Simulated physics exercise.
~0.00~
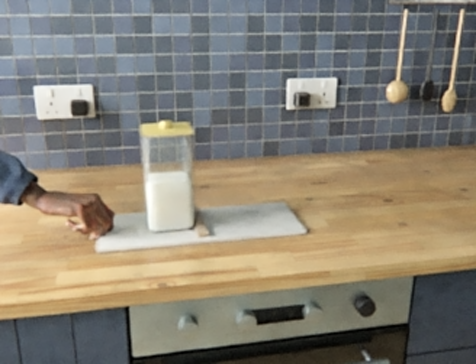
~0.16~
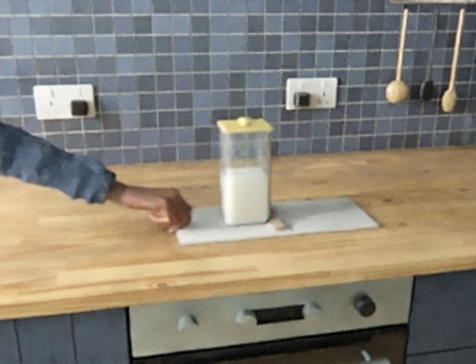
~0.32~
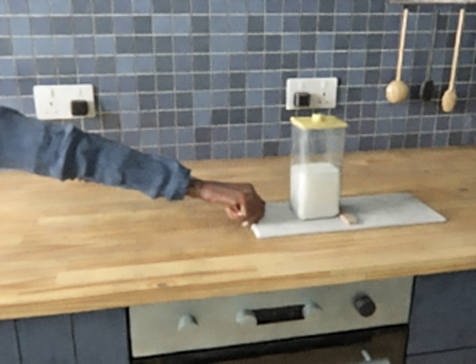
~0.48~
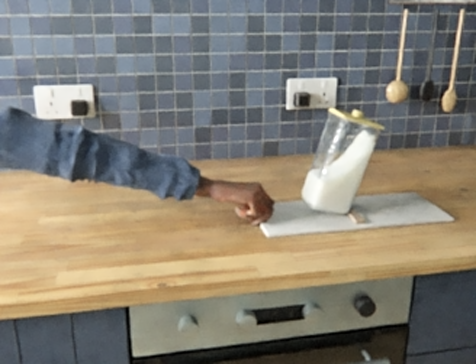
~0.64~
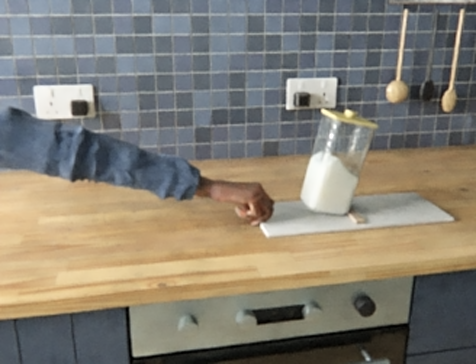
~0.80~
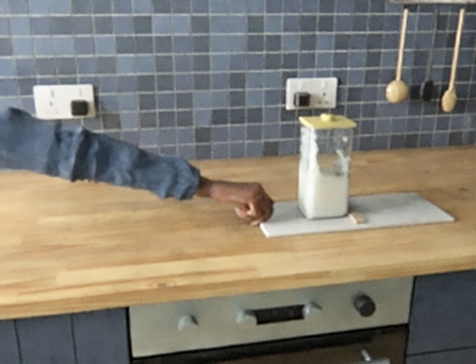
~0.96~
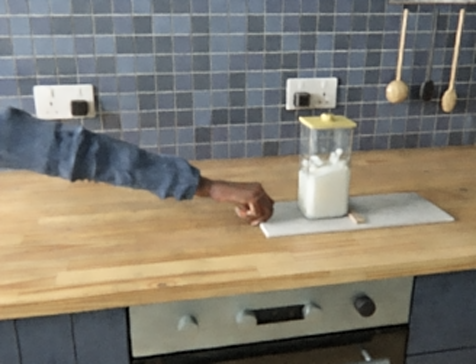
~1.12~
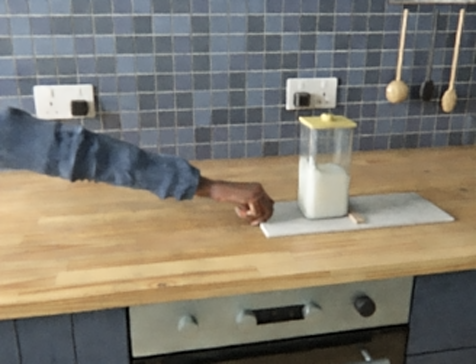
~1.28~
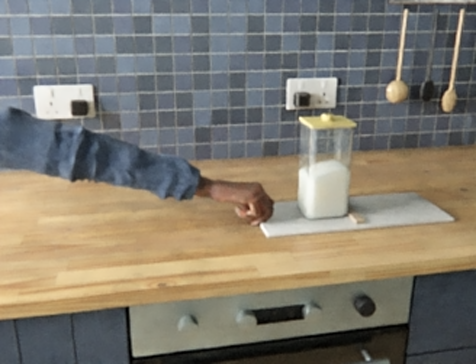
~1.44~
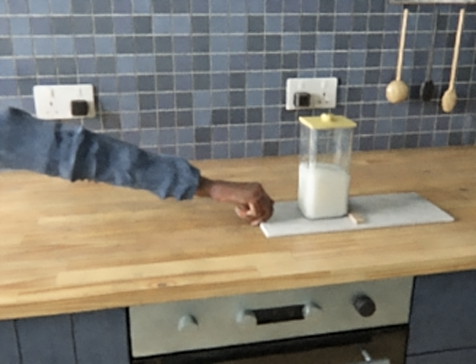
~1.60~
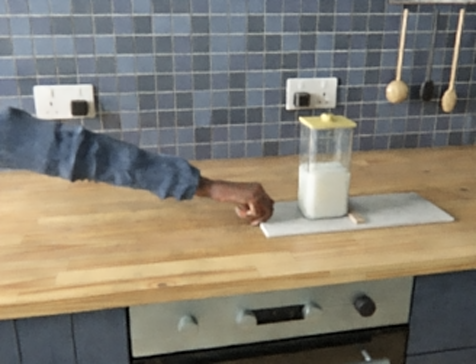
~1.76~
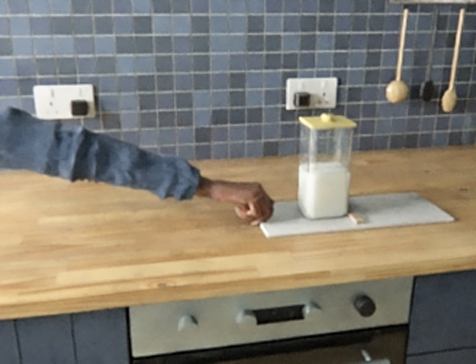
Clear canister of milk sliding right on a board guided by a hand, tipping rightward at the stop, then settling back upright.
